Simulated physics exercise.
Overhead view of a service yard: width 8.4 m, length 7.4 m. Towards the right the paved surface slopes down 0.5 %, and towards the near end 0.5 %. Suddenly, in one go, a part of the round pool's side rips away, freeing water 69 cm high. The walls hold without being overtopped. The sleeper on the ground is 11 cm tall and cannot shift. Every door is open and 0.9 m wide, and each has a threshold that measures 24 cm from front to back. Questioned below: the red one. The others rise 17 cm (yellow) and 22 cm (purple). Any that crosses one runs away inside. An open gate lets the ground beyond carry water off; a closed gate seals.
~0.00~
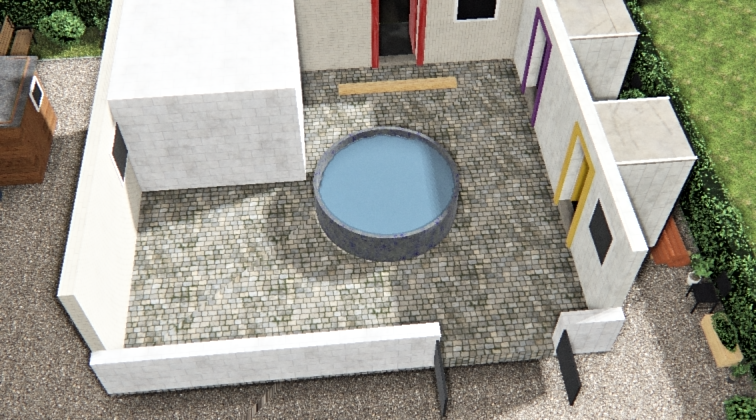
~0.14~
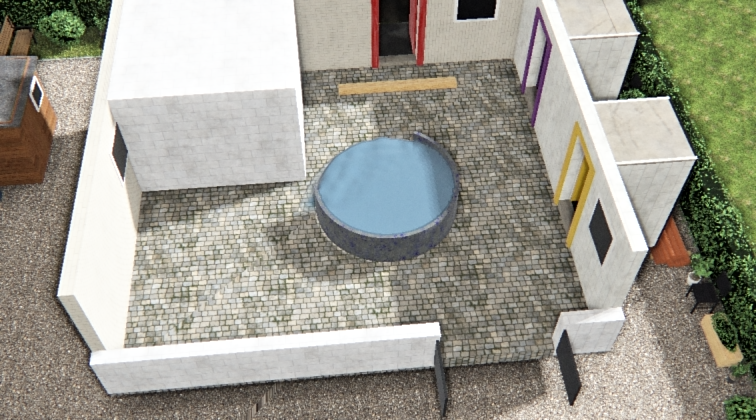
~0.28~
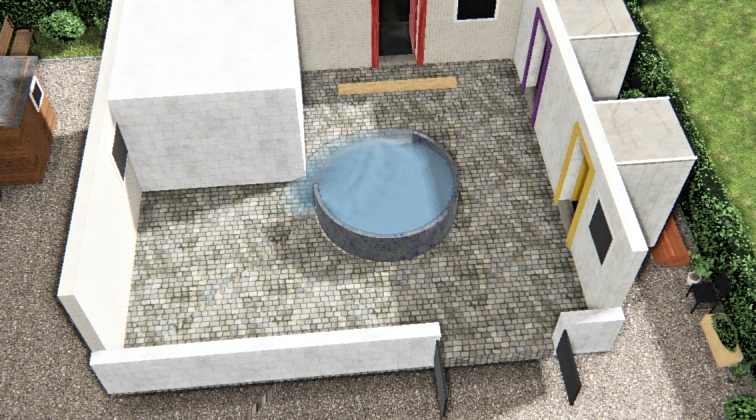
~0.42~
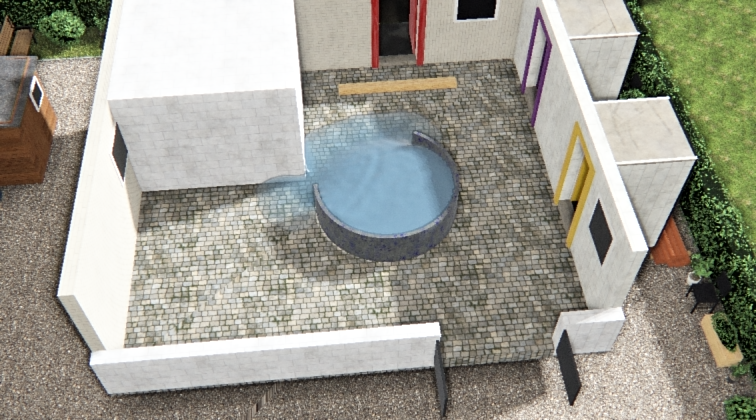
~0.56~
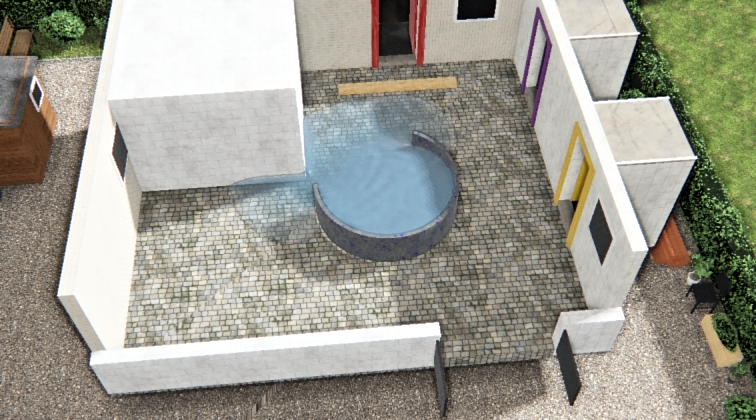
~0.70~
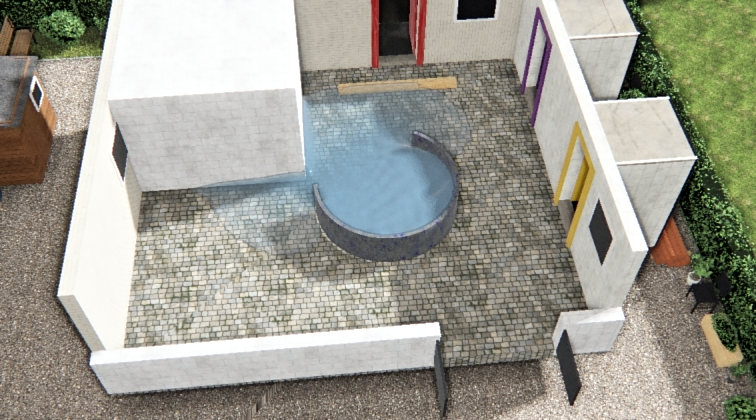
The video shows a walled paved yard from above with a round pool of water; part of the pool's far side opens, and water pours out, spreading across the paving past the white block on the left.
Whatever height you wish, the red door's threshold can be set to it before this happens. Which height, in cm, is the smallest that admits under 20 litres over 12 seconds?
The smallest is close to 22 cm.
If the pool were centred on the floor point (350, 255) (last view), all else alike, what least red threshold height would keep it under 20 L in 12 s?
Some 11.5 cm.
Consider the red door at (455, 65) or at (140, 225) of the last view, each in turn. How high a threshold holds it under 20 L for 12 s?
In turn: About 13.5 cm, about 18 cm.
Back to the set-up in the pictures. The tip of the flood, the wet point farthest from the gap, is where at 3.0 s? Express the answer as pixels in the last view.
The farthest wet point is roughly at (121, 373) in the last view.
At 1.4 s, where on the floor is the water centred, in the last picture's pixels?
About (360, 169).
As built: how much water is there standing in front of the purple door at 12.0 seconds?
About 6.0 cm.
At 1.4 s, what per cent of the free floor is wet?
Wet share: Near 35 %.
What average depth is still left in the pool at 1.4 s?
About 38 centimetres on average.
After 1.4 s water covers 35 % of the floor, deepest (48 cm) near (320, 75); 10 cm at the red door, 0 litres in over its 11 cm threshold.
After 3.0 s water covers 45 % of the floor, deepest (38 cm) near (305, 87); 24 cm at the red door, 69 litres in over its 11 cm threshold.
After 12.0 s water covers 100 % of the floor, deepest (16 cm) near (590, 334); 5 cm at the red door, 129 litres in over its 11 cm threshold.
At the red door as built, the water arrived by 1.1 s and peaked near 25 cm at 2.4 s.
With a threshold of 20 cm, 30 litres would have come in within the 12 s; with 26.5 cm, 5 litres. So under 20 litres takes about 22 cm.
